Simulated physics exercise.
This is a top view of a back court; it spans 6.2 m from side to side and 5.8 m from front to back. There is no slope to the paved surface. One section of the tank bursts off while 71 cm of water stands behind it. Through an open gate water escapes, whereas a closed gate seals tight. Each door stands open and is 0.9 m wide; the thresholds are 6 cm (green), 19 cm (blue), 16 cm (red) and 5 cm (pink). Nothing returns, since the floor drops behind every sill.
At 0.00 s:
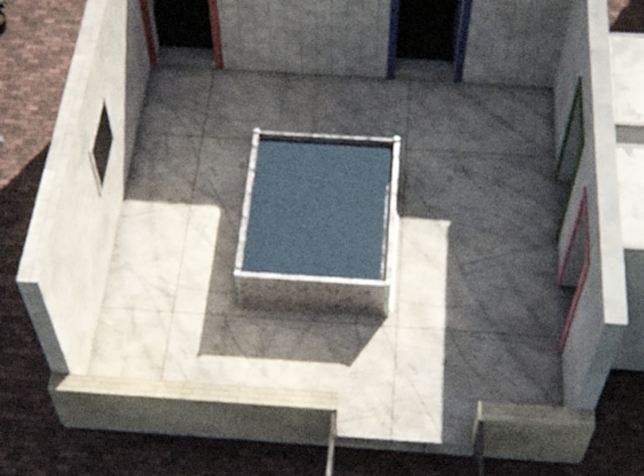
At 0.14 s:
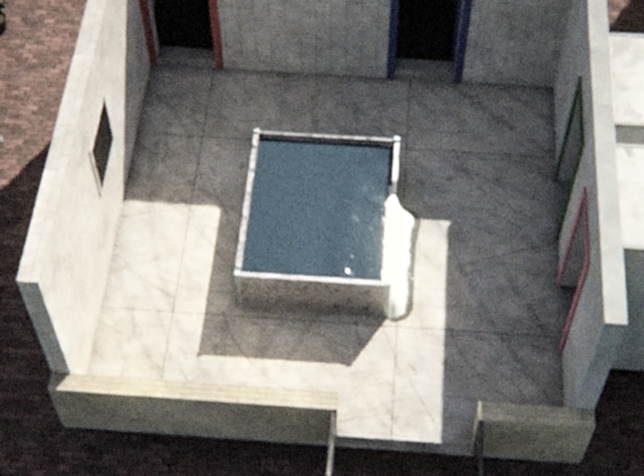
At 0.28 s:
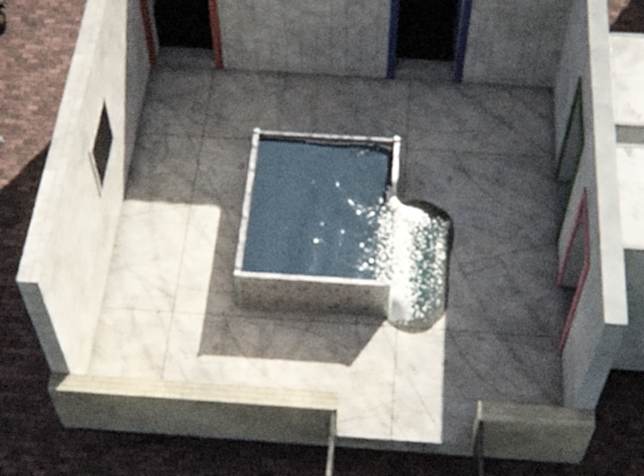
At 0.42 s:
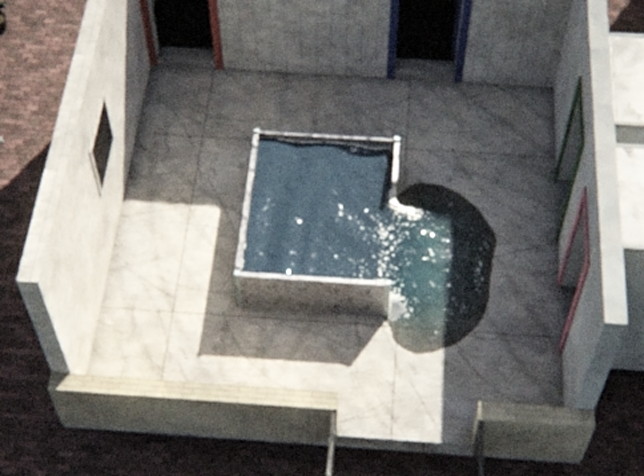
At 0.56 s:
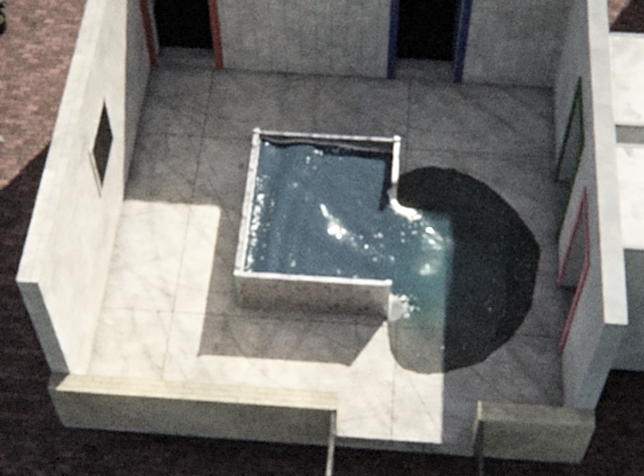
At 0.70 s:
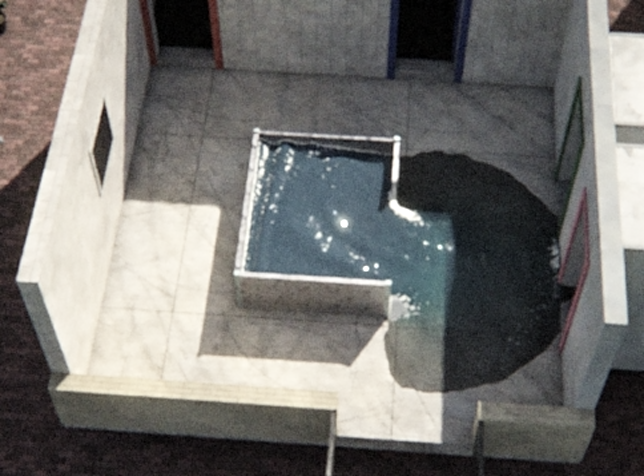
Water sits still in a square raised tank in a pale paved courtyard, then bursts out through the tank's right side in a narrow, glittering spill. It spreads across the floor in a widening rounded pool, dark in the shade, reaching the right wall near the pink-framed doorway while ripples glint inside the tank.
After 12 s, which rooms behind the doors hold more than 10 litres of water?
The green door overshoots the limit. The blue door undershoots the limit. The red door undershoots the limit. The pink door overshoots the limit.
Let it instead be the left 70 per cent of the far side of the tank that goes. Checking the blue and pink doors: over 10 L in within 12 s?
So blue ends up short of it and pink ends up past the limit.
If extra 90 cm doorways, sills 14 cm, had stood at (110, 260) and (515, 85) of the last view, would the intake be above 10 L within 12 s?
Check, in order - pass / fail.
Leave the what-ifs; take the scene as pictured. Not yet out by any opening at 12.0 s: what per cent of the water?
Roughly 56 per cent is still there.
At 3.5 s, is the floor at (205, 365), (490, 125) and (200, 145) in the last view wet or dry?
First spot not yet wet, second submerged, third not yet wet.
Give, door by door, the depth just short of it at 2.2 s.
Measured in centimetres, the green door gives 23, the blue door 0, the red door 0 and the pink door 32.
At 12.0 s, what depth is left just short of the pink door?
5.0 cm or so.
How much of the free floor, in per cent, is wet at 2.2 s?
Close to 30 in a hundred parts are wet.
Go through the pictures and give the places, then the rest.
The tank at (320, 208) is whole and still, 71 cm deep, in the first picture.
Water pours out at (388, 251) and has run 0.9 m, to (407, 213); typically 8 cm deep outside, 71 cm at the tank's back, in the second picture.
The front is at (424, 325), 1.1 m from the gap at (388, 254); 1.3 m2 of floor is under water; 71 cm left at the back of the tank, in the third picture.
Water pours out at (388, 254) and has run 1.5 m, to (480, 221); typically 10 cm deep outside, 70 cm at the tank's back, in the fourth picture.
Water pours out at (388, 255) and has run 2.0 m, to (532, 246); typically 8 cm deep outside, 63 cm at the tank's back, in the fifth picture.
The front is at (569, 290), 2.5 m from the gap at (388, 255); 6.5 m2 of floor is under water; 62 cm left at the back of the tank, in the sixth picture.
After 1.4 s water covers 30 % of the floor and is deepest (42 cm) near (545, 265); green door 24 cm at the sill, 45 L in, blue door not reached, red door not reached, pink door 25 cm at the sill, 114 L in.
After 2.2 s water covers 30 % of the floor and is deepest (41 cm) near (562, 395); green door 23 cm at the sill, 142 L in, blue door not reached, red door not reached, pink door 32 cm at the sill, 314 L in.
After 3.5 s water covers 45 % of the floor and is deepest (25 cm) near (563, 420); green door 16 cm at the sill, 236 L in, blue door 8 cm at the sill, 0 L in, red door not reached, pink door 21 cm at the sill, 518 L in.
After 7.0 s water covers 90 % of the floor and is deepest (12 cm) near (549, 432); green door 9 cm at the sill, 310 L in, blue door 7 cm at the sill, 0 L in, red door 4 cm at the sill, 0 L in, pink door 11 cm at the sill, 698 L in.
After 12.0 s water covers 95 % of the floor and is deepest (9 cm) near (243, 256); green door 4 cm at the sill, 318 L in, blue door 5 cm at the sill, 0 L in, red door 7 cm at the sill, 0 L in, pink door 5 cm at the sill, 734 L in.
